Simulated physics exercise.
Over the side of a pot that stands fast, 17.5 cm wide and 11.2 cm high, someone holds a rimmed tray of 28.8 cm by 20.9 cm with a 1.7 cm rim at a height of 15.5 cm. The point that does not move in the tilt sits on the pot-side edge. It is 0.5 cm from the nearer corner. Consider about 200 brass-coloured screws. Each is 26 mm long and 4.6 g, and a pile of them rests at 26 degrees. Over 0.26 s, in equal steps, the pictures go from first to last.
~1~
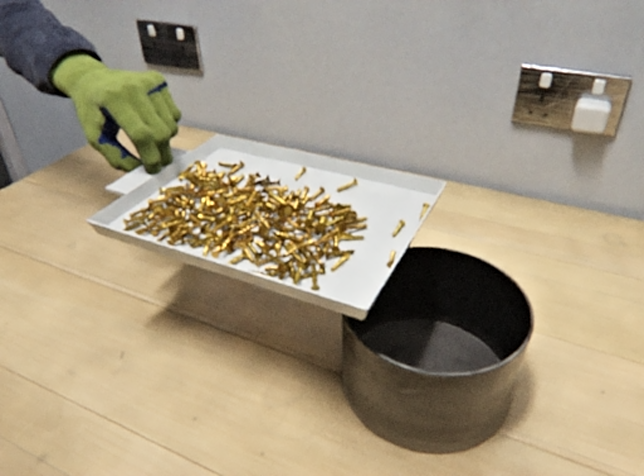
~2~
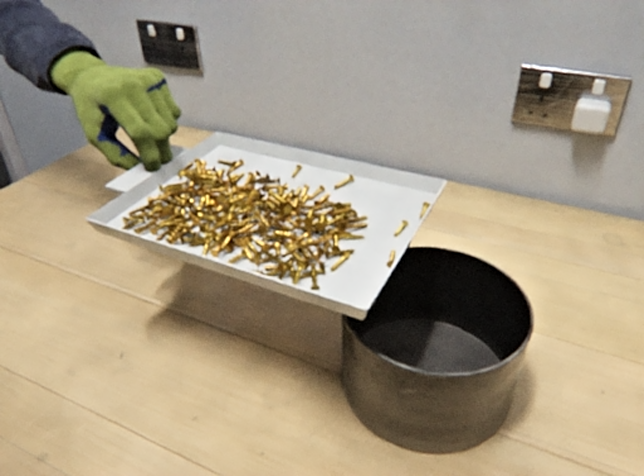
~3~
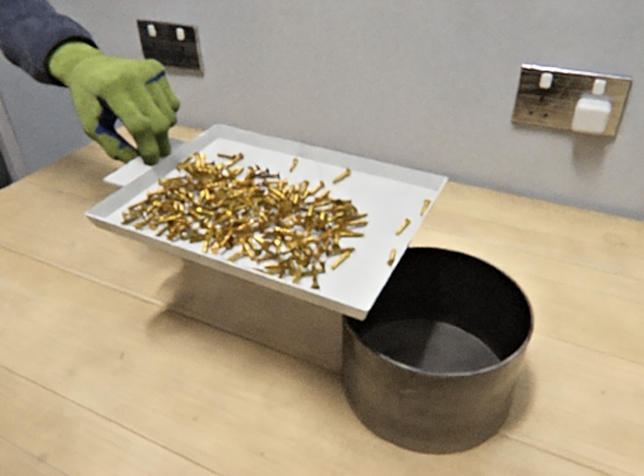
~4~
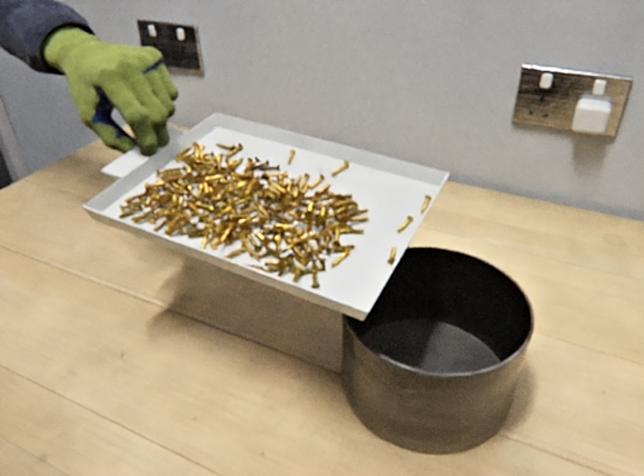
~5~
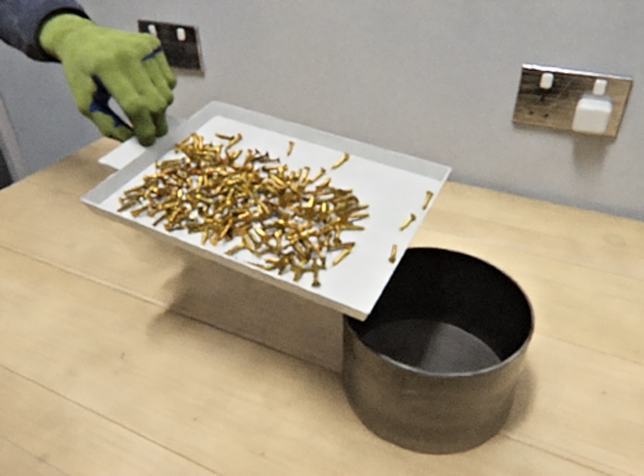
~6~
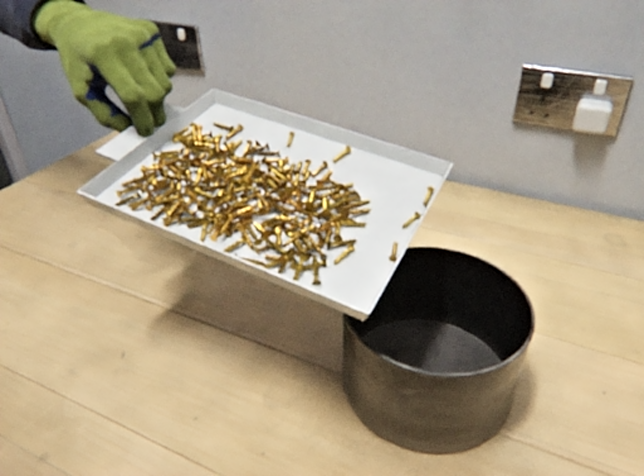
To begin with, a green-gloved hand holds a shallow white tray of brass-coloured screws nearly level, its right corner over the rim of a dark round pot on a wooden table. The hand then slowly raises the left side, tilting the tray gently toward the pot, while the screws stay heaped in place.
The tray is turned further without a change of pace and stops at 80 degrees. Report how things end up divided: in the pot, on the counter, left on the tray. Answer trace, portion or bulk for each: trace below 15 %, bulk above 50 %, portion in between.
Pot: Trace. Counter: Bulk. Tray: Trace.
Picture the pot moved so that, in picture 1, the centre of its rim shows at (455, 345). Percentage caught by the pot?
I'd put it at around 40 per cent.
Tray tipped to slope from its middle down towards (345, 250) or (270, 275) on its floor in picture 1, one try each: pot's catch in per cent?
Roughly 65 per cent on the first try and 0 per cent on the second.
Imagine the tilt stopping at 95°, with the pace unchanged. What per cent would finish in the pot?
Then about 5 per cent.
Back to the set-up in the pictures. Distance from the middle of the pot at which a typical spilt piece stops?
Distance: Roughly 16 cm.
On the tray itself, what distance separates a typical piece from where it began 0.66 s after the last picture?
I'd say close to 7 centimetres.
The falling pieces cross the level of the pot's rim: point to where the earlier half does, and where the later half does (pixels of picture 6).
Earlier half at about (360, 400), later half at about (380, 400) in pixels.
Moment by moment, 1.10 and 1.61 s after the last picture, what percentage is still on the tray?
About 85, 5.
Then, 0.66 s after the last picture, tilt 43 degrees; the tray holds 100 %, the pot 0 %.
Then, 1.10 s after the last picture, tilt 65 degrees; the tray holds 85 %, the pot 0 %.
Then, 1.61 s after the last picture, tilt 80 degrees; the tray holds 5 %, the pot 0 %.
In the end, pot 5 %, counter 100 %, tray 0 %.
